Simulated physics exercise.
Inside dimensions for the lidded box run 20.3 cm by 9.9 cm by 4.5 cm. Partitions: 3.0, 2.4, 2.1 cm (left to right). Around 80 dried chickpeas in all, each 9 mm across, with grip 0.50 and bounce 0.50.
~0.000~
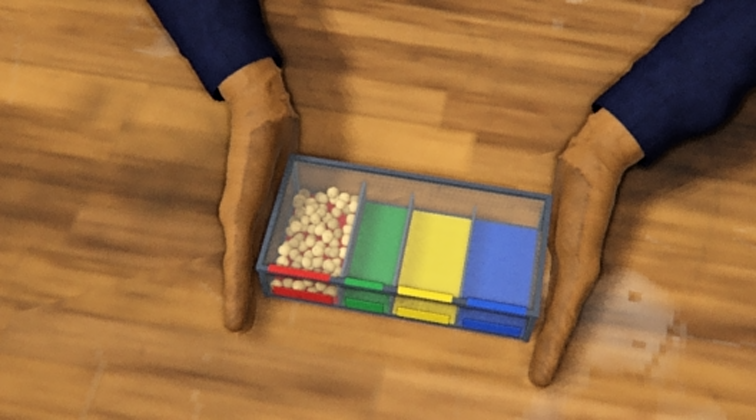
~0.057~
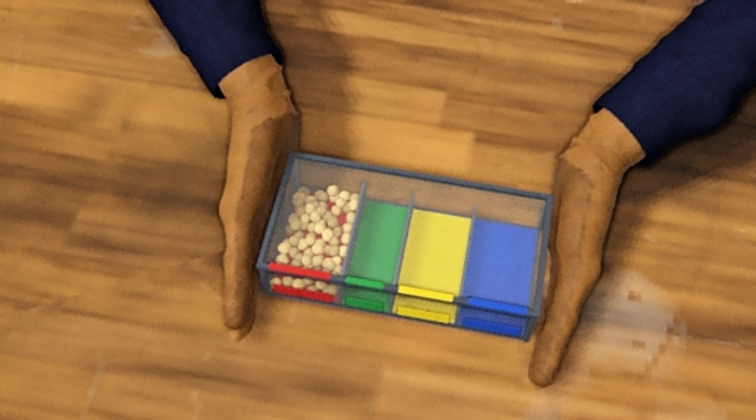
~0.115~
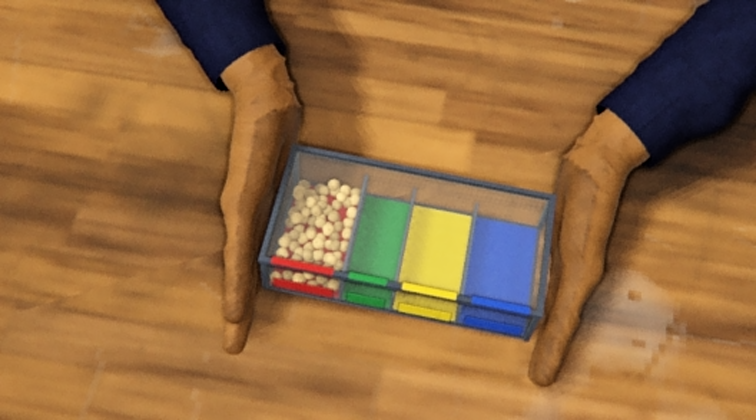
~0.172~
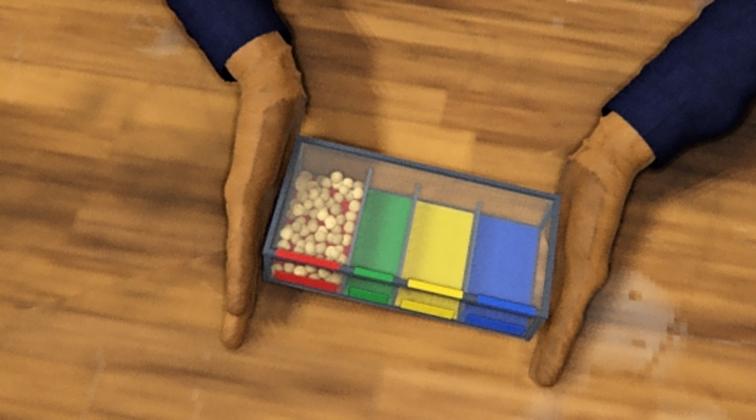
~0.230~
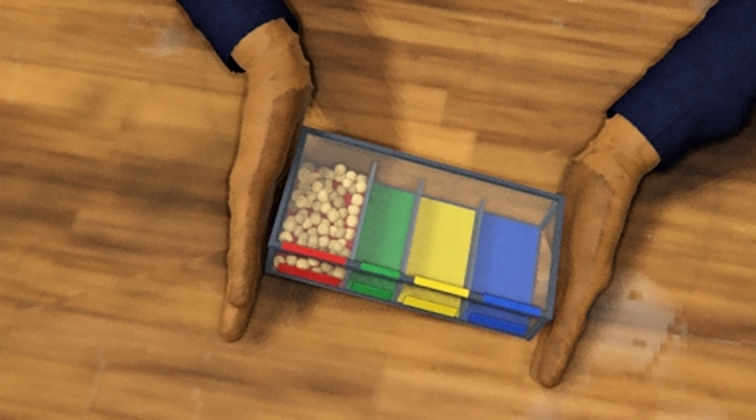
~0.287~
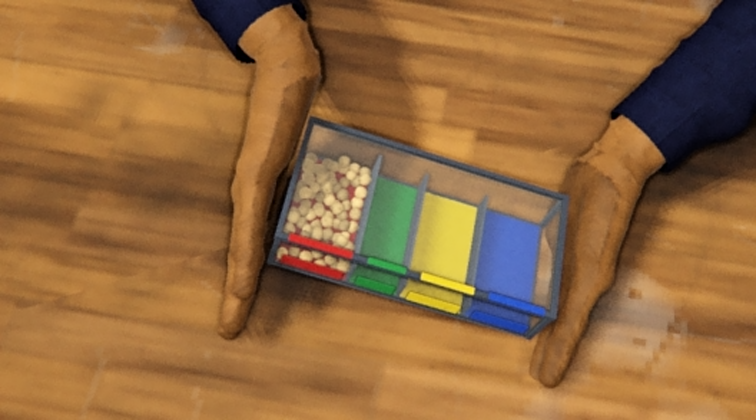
Two hands held a clear box with red, green, yellow and blue sections, then gradually tilted it so its right side was lower, while the pale round beads stayed piled in the red section.
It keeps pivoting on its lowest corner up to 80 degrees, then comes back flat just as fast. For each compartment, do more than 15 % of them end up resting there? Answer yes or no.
Red: Yes, blue: No, green: No, yellow: No.
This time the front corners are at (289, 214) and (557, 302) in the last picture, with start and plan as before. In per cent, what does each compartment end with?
Red 90 %; blue 5 %; green 0 %; yellow 5 %.
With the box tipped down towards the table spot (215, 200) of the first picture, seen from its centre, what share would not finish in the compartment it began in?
About 0 per cent.
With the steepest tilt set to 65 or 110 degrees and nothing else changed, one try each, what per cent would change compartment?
About 0 and about 40 per cent, in that order.
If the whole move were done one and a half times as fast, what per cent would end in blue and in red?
Result in per cent: Blue 5; red 80.
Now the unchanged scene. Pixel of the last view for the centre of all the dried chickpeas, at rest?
I'd say roughly (329, 243).
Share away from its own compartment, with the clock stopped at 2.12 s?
I'd say around 0 per cent.
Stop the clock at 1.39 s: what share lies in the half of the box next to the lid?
0 per cent, give or take.
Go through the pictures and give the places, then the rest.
The first frame shows box tilt 0 degrees, front corners at (262, 266) and (533, 312); red 100 %.
The second frame shows box tilt 1 degrees, front corners at (263, 264) and (534, 312).
The third frame shows box tilt 4 degrees, front corners at (265, 258) and (537, 312), lowest corner right front.
The fourth frame shows box tilt 7 degrees, front corners at (269, 250) and (542, 313), lowest corner right front.
The fifth frame shows box tilt 11 degrees, front corners at (275, 242) and (546, 314), lowest corner right front.
The sixth frame shows box tilt 15 degrees, front corners at (281, 234) and (550, 314), lowest corner right front; red 100 %. Its pace works out near 65 degrees a second.
After 1.39 s, tilt 80 degrees; red 100 %.
After 2.12 s, tilt 35 degrees; red 100 %.
After 2.88 s, tilt 0 degrees; red 100 %.
At rest (3.2 s), red 100 %, blue 0 %, green 0 %, yellow 0 %.
